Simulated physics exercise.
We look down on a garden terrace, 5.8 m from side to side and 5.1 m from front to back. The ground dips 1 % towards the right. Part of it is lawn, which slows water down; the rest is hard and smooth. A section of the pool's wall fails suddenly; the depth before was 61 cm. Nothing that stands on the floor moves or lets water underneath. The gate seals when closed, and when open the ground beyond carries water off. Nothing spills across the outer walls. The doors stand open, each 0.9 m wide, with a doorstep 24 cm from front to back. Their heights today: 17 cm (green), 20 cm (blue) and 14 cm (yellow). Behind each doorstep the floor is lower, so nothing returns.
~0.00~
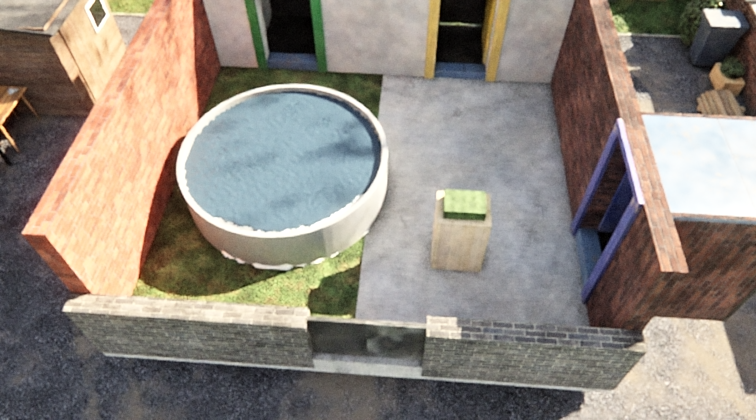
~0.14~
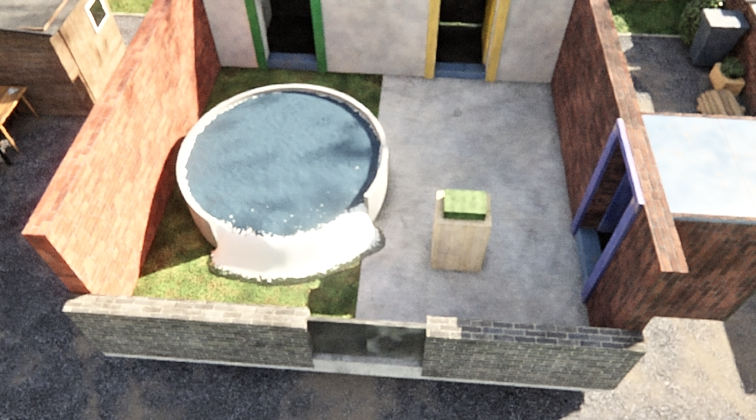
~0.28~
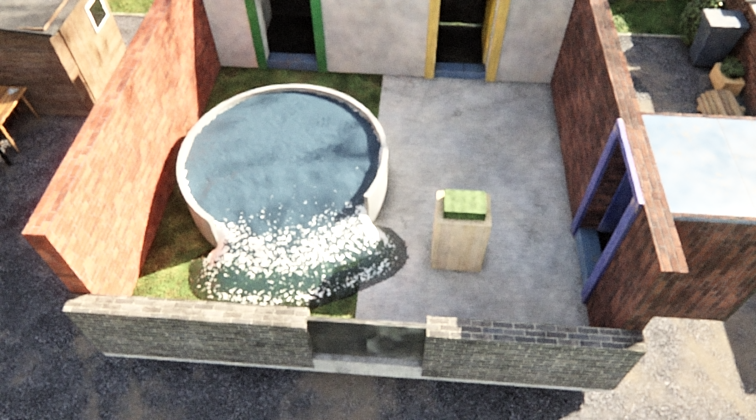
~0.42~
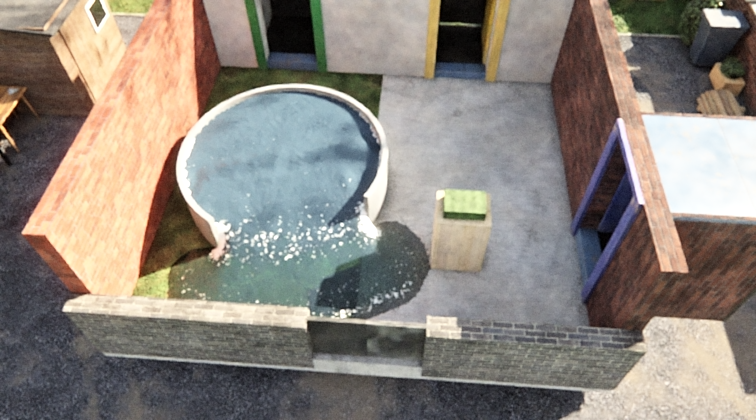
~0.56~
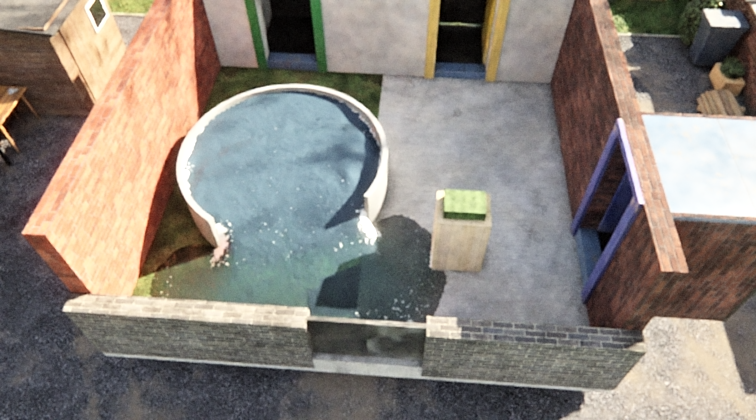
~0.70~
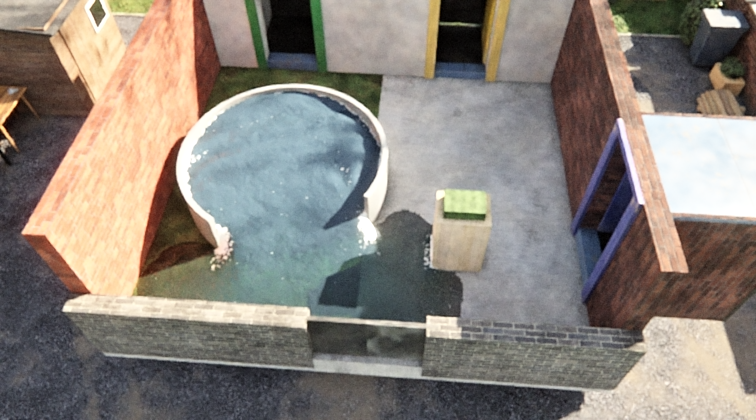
Water burst out through the front of a round pool in a walled yard, foaming white at first, then spread across the grass and onto the paving, reaching a wooden box with a green top.
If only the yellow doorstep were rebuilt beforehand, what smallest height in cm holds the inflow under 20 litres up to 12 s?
About 15 cm.
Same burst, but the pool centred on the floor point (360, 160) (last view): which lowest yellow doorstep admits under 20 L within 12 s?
Some 17 cm.
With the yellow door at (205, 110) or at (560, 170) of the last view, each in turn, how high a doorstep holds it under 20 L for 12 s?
Roughly 13.0 and 12.5 cm.
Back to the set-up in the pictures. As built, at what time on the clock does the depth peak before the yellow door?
Around 5.5 s.
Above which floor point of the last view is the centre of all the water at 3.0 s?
Around (337, 244).
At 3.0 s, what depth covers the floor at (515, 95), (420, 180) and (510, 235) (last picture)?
Roughly 0, 1 and 1 cm, in turn.
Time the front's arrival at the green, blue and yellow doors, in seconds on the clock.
Green 4.5 s, blue 1.8 s, yellow 3.8 s.
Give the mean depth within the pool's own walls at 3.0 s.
Roughly 22 cm on average.
After 1.4 s water covers 30 % of the floor, deepest (48 cm) near (294, 338); it has not reached the yellow door.
After 3.0 s water covers 50 % of the floor, deepest (46 cm) near (576, 346); it has not reached the yellow door.
After 12.0 s water covers 100 % of the floor, deepest (20 cm) near (579, 271); 13 cm at the yellow door, 30 litres in over its 14 cm doorstep.
At the yellow door as built, the water arrived by 3.8 s and peaked near 19 cm at 5.6 s.
Run again over the same 12 s with other heights there, 68 litres in over 12 cm, 0 litres over 19 cm. The limit of 20 litres is kept from about 15 cm up.
